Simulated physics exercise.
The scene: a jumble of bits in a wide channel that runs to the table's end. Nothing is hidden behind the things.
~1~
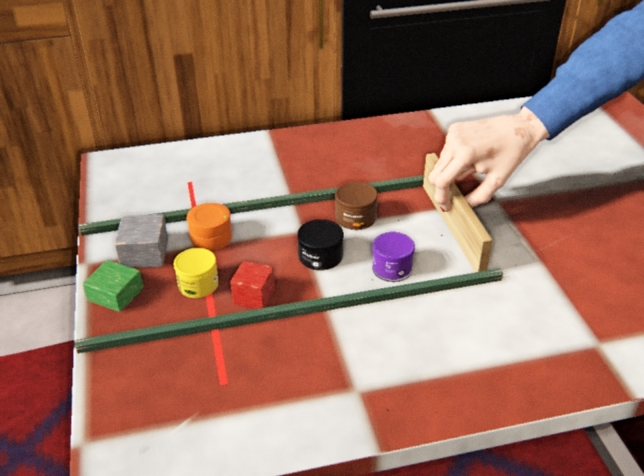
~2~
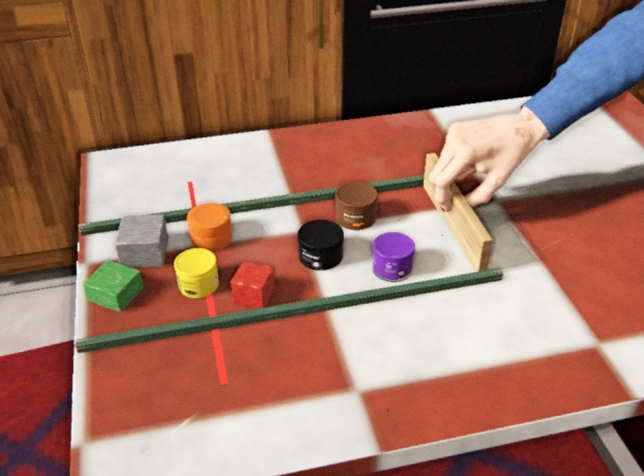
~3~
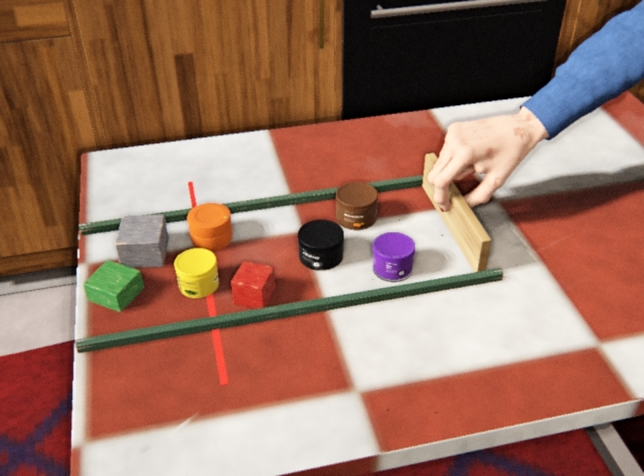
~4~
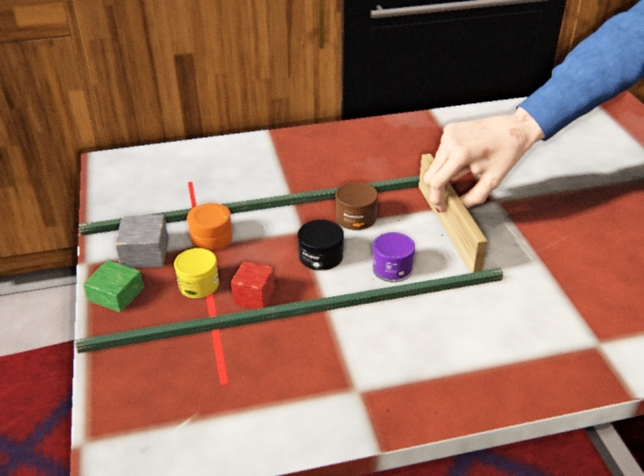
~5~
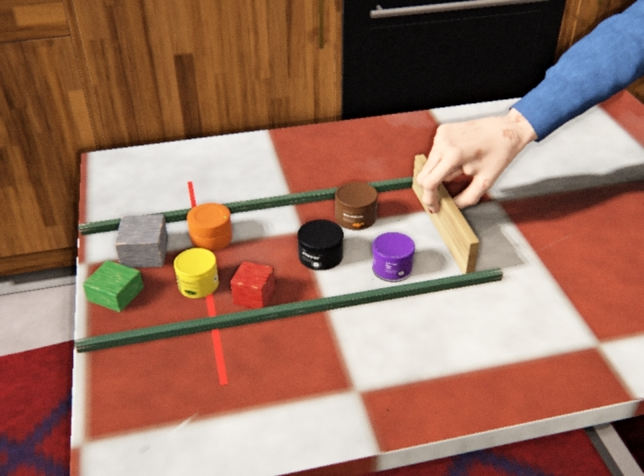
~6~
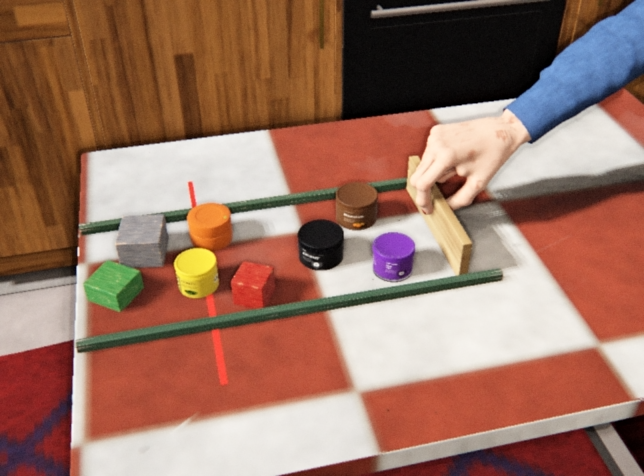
A hand in a blue sleeve held a wooden board still between two green rails, then slid it slightly left toward the round tubs and small blocks, which all stayed where they were.
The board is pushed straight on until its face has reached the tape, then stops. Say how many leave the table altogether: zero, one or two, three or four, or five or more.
Here the number that fall off is zero.
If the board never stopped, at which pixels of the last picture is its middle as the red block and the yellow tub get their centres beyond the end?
At (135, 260) for the red block; at (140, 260) for the yellow tub.
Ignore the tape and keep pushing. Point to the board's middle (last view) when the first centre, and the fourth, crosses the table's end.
Its middle is around (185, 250) and later (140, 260).
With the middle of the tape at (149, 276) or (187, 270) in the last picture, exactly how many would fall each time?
It would be 2 and 0.
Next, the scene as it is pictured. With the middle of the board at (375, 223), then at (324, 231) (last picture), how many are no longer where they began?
First 2, then 3.
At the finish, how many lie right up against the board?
It touches 3.
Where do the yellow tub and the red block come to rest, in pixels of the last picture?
The yellow tub stops around (145, 282); the red block around (152, 307).
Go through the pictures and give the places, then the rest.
In the first picture, green block (114, 285); grey block (142, 241); yellow tub (197, 273); board (455, 211); tape (204, 267).
In the second picture, grey block (143, 241); purple tin (393, 257).
In the third picture, yellow tub (197, 273); orange lid (211, 227).
In the fourth picture, green block (114, 286); red block (254, 286).
In the fifth picture, grey block (143, 241); board (443, 213).
In the sixth picture, green block (114, 286); grey block (143, 241); yellow tub (197, 273); board (436, 214); tape (204, 267).
A little later, none off yet; green block at rest near (114, 286); grey block at rest near (143, 241); yellow tub at rest near (197, 273).
Next, none off yet; green block at rest near (114, 286); grey block shifted a little near (125, 243); yellow tub shifted a little near (179, 277).
When it is over, the number that fall off is zero.
